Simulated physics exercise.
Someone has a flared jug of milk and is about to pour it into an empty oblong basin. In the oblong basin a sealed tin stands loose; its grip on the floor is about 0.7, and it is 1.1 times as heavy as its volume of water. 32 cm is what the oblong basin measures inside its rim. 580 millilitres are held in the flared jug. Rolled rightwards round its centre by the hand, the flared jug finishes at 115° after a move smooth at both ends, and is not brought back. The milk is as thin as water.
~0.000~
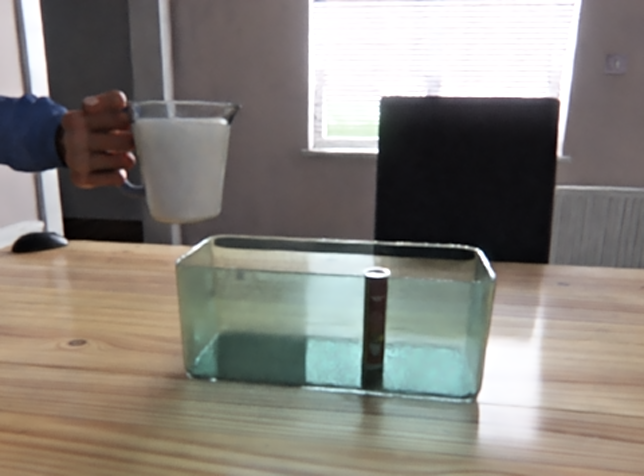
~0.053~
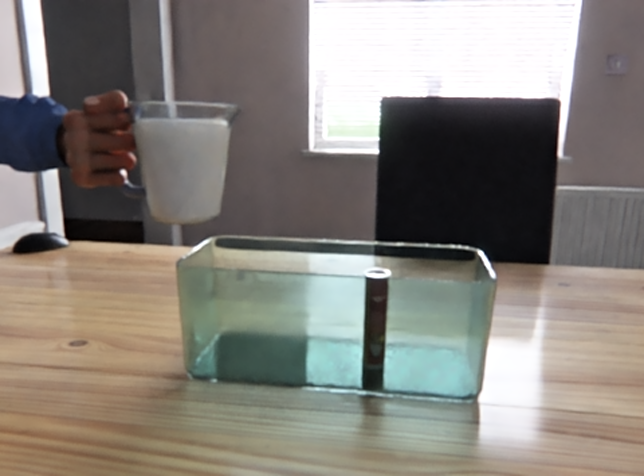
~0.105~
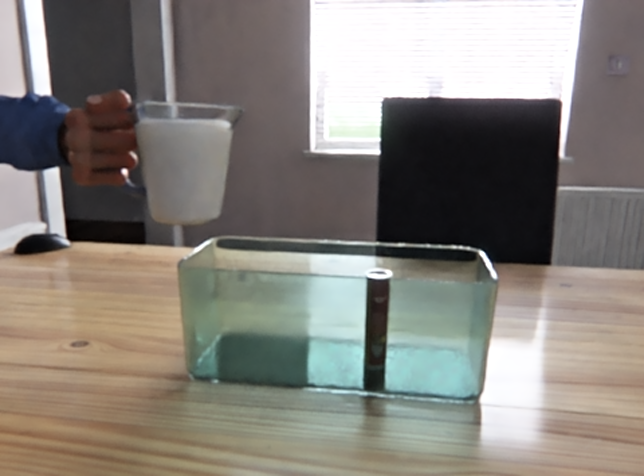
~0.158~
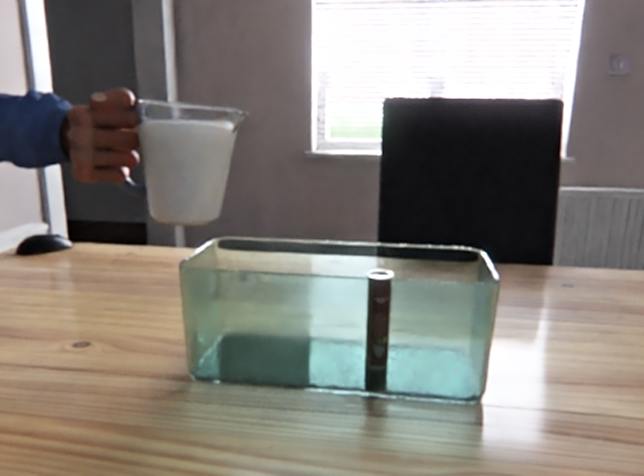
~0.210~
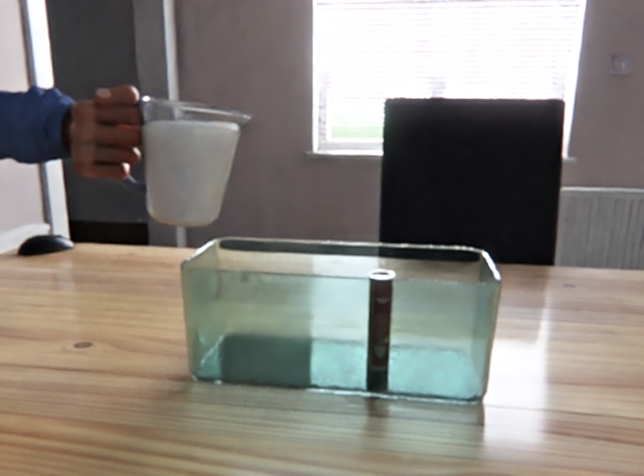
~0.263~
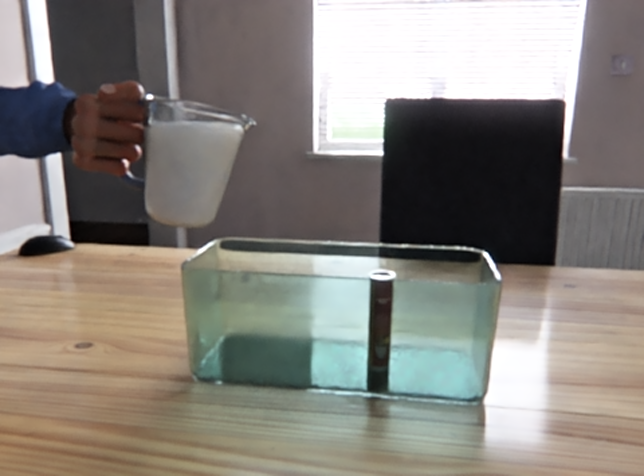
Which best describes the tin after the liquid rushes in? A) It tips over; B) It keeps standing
B, it keeps standing.
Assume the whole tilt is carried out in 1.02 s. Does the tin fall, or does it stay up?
The tin stays up.
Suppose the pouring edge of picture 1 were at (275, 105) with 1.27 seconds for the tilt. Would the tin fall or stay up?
Result: Tin upright.
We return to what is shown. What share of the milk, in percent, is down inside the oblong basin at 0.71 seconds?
Fraction in basin: Approx. 10%.
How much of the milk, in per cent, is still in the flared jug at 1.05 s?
Close to 14 in a hundred.
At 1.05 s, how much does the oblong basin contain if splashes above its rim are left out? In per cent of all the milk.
Around 78 in a hundred.
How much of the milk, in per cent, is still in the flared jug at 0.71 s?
About 74 percent.
Then, 0.71 s in, the tilt is 69° and 74 per cent is still to pour; the tin stands where it began.
Then, 1.05 s in, the tilt is 106° and 14 per cent is still to pour; the tin stands where it began.
Then, 1.39 s in, the tilt is 115° and 0 per cent is still to pour; the tin stands where it began.
Then, 1.77 s in, the tilt is 115° and 0 per cent is still to pour; the tin stands where it began.
Finally, the tin stands where it began.
